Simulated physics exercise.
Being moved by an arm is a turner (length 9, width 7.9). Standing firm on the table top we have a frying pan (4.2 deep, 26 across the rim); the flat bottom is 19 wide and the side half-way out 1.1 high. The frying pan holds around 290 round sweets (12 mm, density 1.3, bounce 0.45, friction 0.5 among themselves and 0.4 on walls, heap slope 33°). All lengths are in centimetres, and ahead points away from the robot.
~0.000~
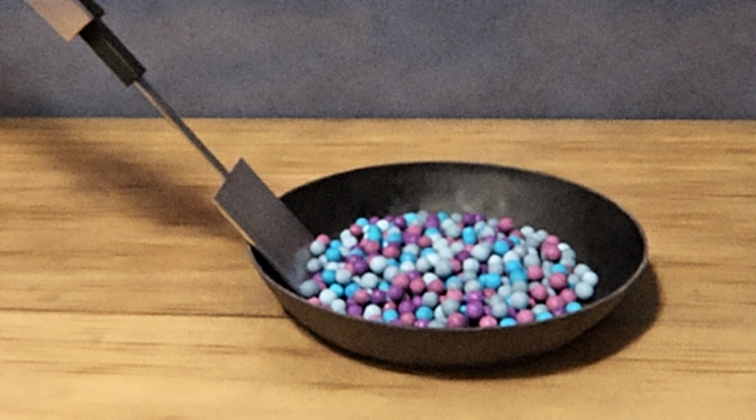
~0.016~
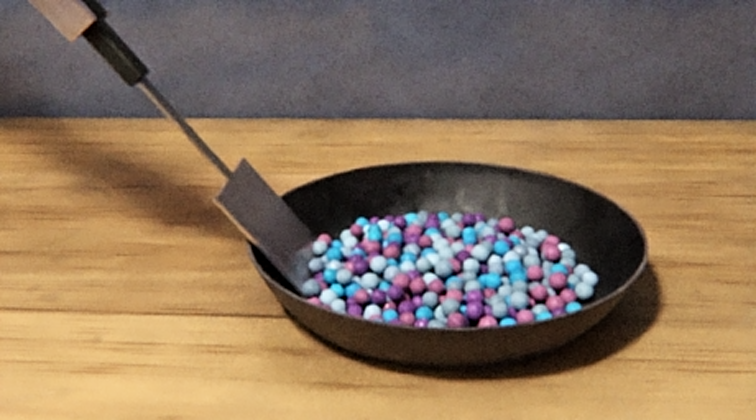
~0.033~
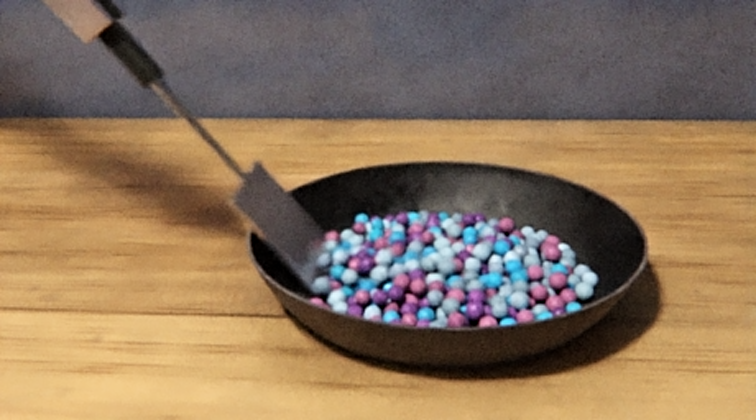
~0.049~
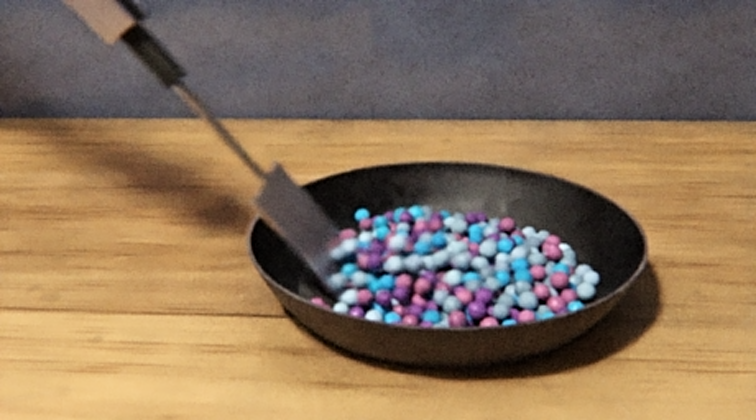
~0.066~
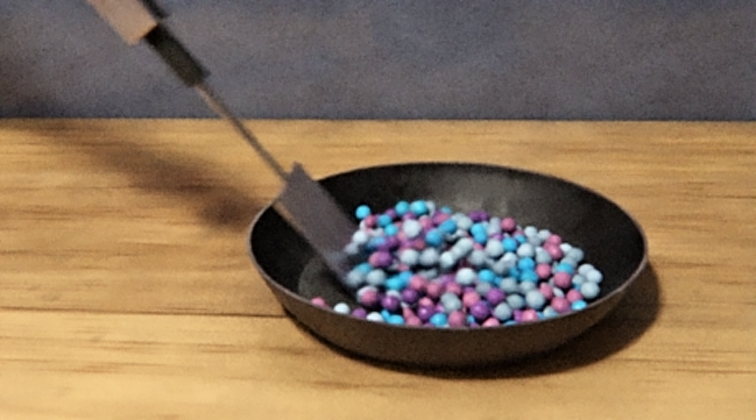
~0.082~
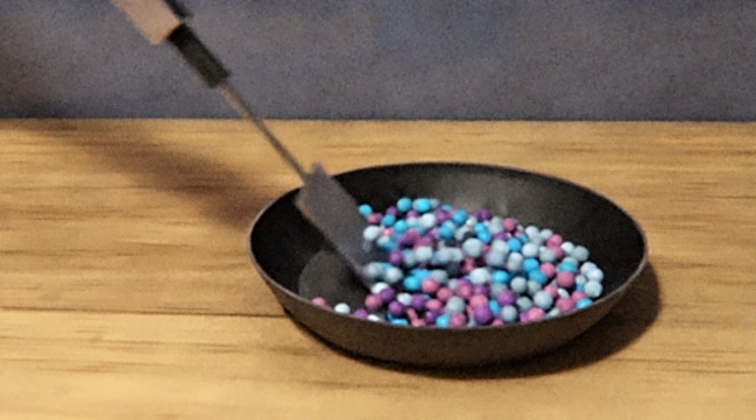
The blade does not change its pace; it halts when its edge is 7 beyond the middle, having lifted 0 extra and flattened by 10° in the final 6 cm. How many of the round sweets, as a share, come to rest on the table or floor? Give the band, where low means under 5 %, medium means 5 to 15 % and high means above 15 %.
Band: Low.
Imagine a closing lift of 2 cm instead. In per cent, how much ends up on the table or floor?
0 per cent.
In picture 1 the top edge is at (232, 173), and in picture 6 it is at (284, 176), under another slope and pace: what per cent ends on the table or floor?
Around 0 per cent finishes there.
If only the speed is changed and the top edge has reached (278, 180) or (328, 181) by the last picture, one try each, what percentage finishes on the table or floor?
I'd estimate some 0 and 0 in a hundred.
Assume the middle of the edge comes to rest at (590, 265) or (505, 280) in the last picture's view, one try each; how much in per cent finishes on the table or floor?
Close to 20 and close to 0 per cent, respectively.
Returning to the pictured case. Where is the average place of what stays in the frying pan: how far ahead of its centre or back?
Ahead of centre, roughly 5.0 centimetres.
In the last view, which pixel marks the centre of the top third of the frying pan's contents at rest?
It is centred around (575, 250).
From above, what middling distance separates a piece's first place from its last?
I'd estimate close to 4 centimetres.
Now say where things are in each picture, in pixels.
In the first picture, the turner top edge at (227, 177), sloping 52°; upper third of the load around (436, 262), from x 310 to 590, top at y 215; 290 in the frying pan.
In the second picture, the turner top edge at (229, 177), sloping 52°; upper third of the load around (436, 262), from x 310 to 590, top at y 215.
In the third picture, the turner top edge at (244, 179), sloping 52°; upper third of the load around (436, 259), from x 315 to 590, top at y 215.
In the fourth picture, the turner top edge at (265, 180), sloping 52°; upper third of the load around (442, 254), from x 315 to 590, top at y 215.
In the fifth picture, the turner top edge at (286, 180), sloping 52°; upper third of the load around (448, 252), from x 320 to 595, top at y 210.
In the sixth picture, the turner top edge at (307, 181), sloping 52°; upper third of the load around (451, 252), from x 320 to 595, top at y 205; 290 in the frying pan.
After 0.12 s, sloping 52°, highest piece 6 above the table; 290 in the frying pan.
After 0.16 s, sloping 48°, highest piece 5 above the table; 290 in the frying pan.
After 0.38 s, sloping 42°, highest piece 4 above the table; 290 in the frying pan.
After 1.43 s, sloping 42°, highest piece 4 above the table; 290 in the frying pan.
In the end, 290 in the frying pan. That is 0 % on the table or floor.
